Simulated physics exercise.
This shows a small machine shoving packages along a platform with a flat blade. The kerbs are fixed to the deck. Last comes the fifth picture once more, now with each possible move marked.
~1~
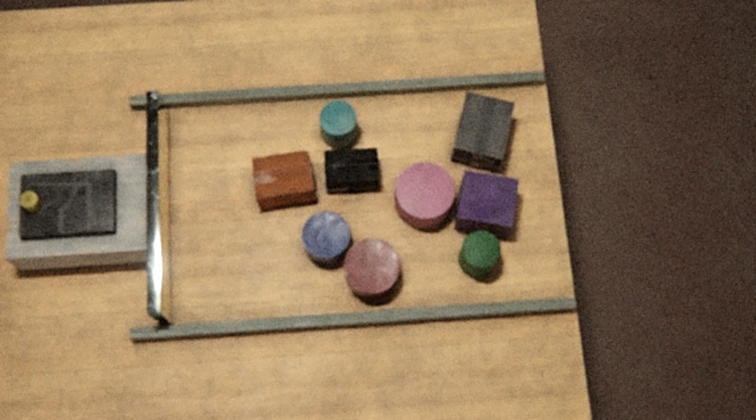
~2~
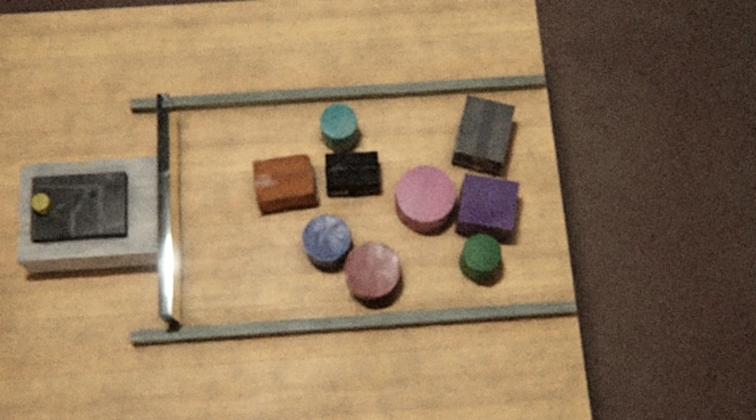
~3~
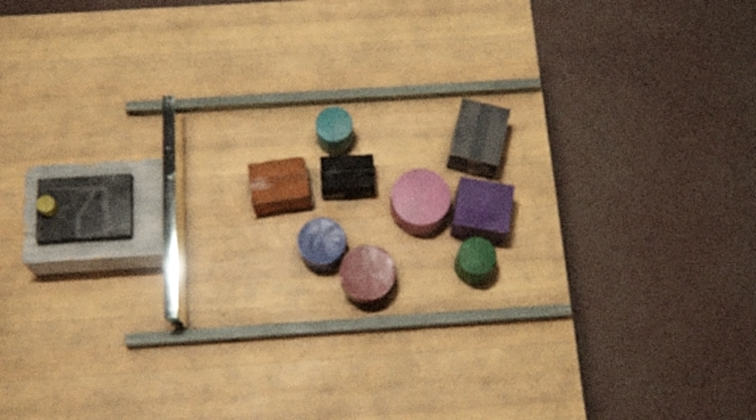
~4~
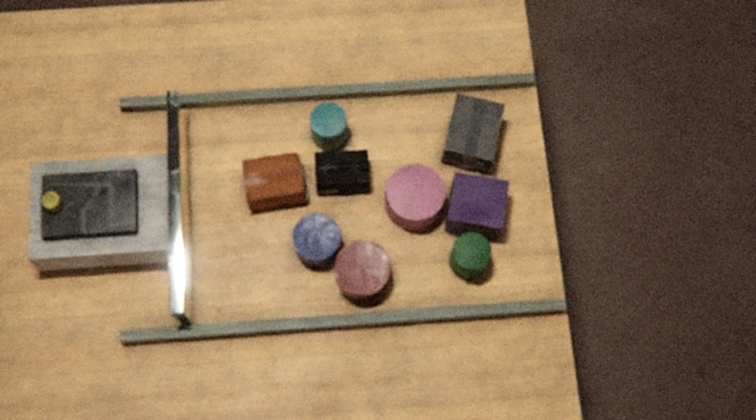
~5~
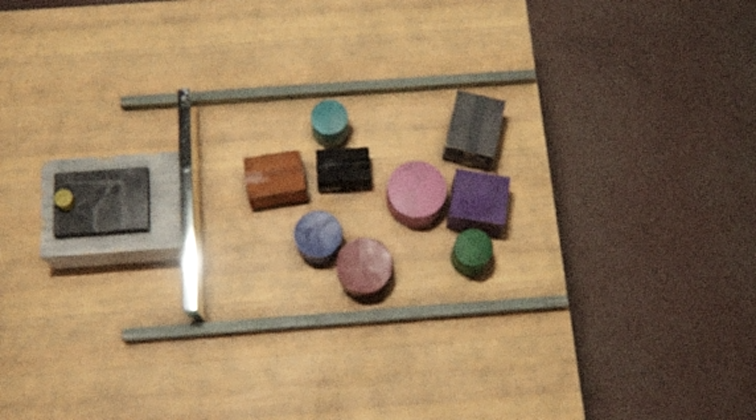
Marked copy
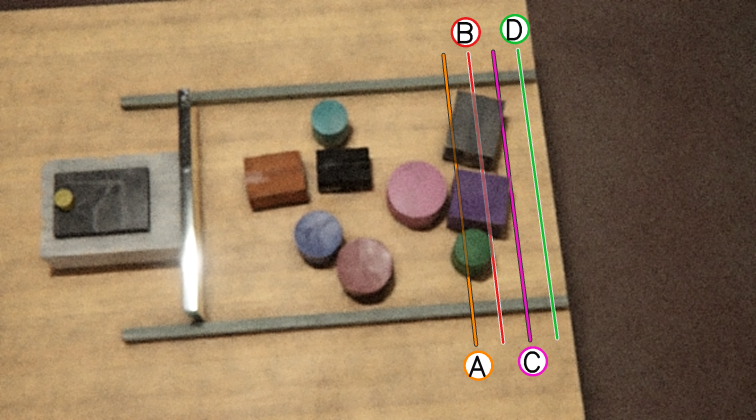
A small machine with a flat blade creeping right along a wooden platform toward colourful blocks and cylinders that stay unmoved.
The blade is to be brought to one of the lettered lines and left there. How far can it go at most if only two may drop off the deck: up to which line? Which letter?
A is the last line within the limit.
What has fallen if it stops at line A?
The purple crate goes over.
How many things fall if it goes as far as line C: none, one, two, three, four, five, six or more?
By then, five.
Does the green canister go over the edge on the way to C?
By then, yes.
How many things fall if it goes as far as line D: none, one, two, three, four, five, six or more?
In all, six or more.
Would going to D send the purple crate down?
Yes.
On the copy, A at (459, 193); B at (485, 191); C at (511, 190); D at (537, 188).
On A. First, robot (209, 194); purple crate (485, 205); pink canister (428, 198).
Then, robot (309, 187); purple crate (526, 218); grey parcel (509, 117).
Finally, robot (383, 182); purple crate over the edge; black box (541, 154); one fallen.
By contrast, B drops five; C drops five; D drops nine.
